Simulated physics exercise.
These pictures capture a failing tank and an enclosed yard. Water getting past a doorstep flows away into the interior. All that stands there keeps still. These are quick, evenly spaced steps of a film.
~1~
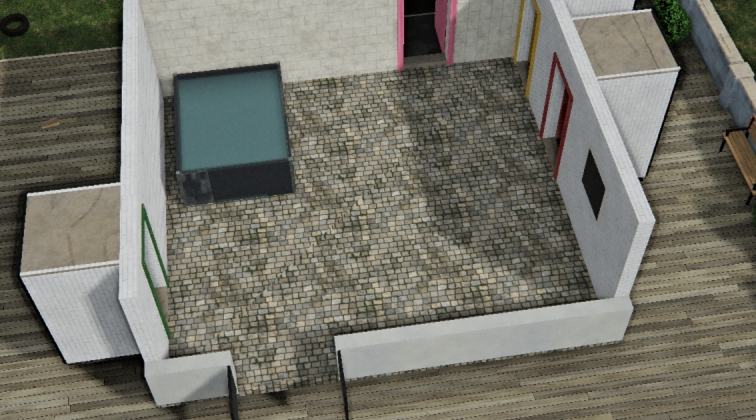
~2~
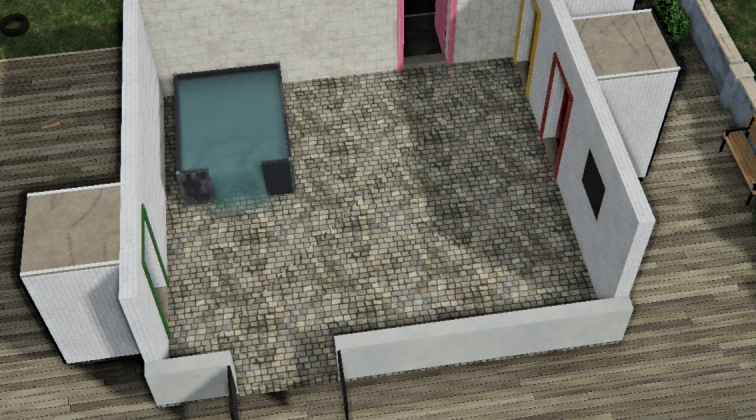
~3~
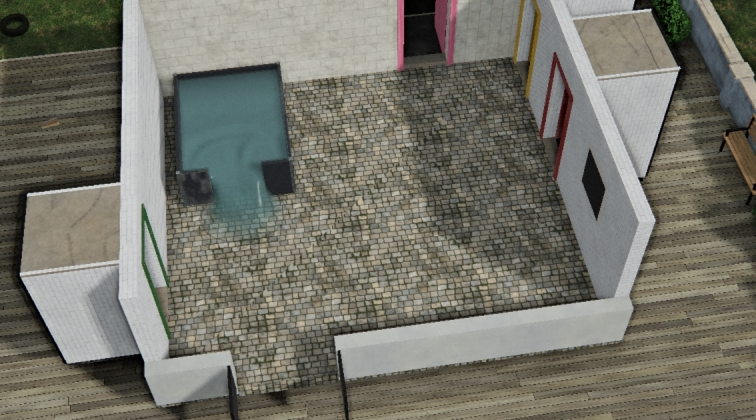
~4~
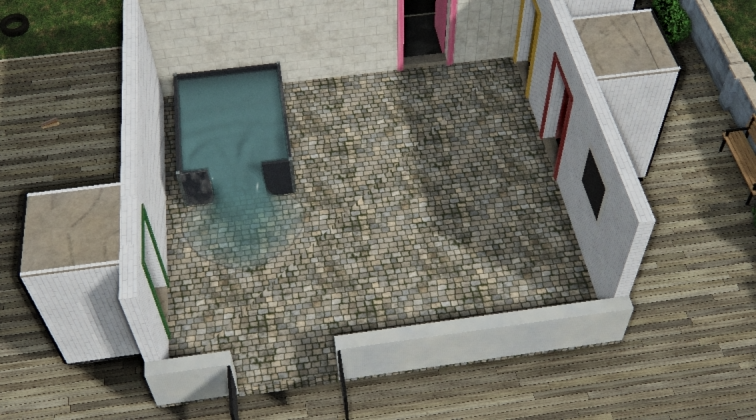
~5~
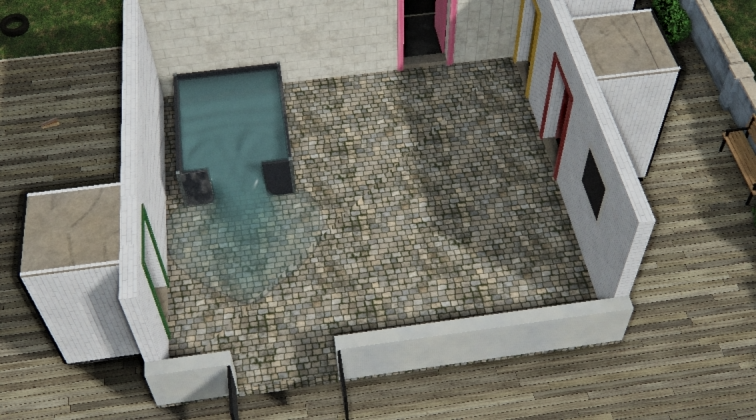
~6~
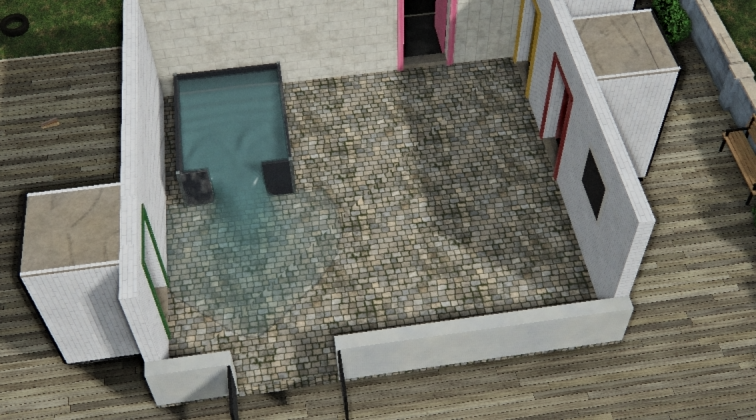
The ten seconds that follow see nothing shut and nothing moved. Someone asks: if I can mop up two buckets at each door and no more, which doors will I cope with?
The red door: You will cope; the green door: Too much for you; the yellow door: You will cope; the pink door: You will cope.
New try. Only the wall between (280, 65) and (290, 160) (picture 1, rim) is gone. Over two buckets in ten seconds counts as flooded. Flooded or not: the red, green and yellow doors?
The red door tops the limit, the green door falls short, the yellow door tops the limit.
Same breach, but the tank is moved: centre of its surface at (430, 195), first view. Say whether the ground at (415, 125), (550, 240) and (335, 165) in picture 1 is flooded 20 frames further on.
Spared, hit, spared.
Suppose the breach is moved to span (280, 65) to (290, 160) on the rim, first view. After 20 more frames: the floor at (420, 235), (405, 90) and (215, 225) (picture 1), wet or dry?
Taken in turn they're swamped, swamped and unwetted.
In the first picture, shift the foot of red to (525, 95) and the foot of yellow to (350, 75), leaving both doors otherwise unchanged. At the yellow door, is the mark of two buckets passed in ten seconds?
Result - yellow: Remains below the limit.
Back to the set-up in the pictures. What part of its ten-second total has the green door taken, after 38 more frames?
Roughly 80 percent.
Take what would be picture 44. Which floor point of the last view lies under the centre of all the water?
The water's centre sits above (309, 227).
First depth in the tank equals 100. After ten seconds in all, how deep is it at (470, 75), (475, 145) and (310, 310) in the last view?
I'd say close to 12, 4 and 6 percent.
A moment on, water covers 30 % of the floor; the red door not reached, the green door under two buckets in, the yellow door not reached, the pink door not reached.
Next, water covers 35 % of the floor; the red door not reached, the green door over two buckets in, the yellow door not reached, the pink door not reached.
Then, water covers 40 % of the floor; the red door not reached, the green door over two buckets in, the yellow door not reached, the pink door not reached.
Later, water covers 60 % of the floor; the red door wet at the sill, nothing in, the green door far over two buckets in, the yellow door not reached, the pink door not reached.
In the end, water covers 85 % of the floor; the red door under two buckets in, the green door far over two buckets in, the yellow door under two buckets in, the pink door wet at the sill, nothing in.
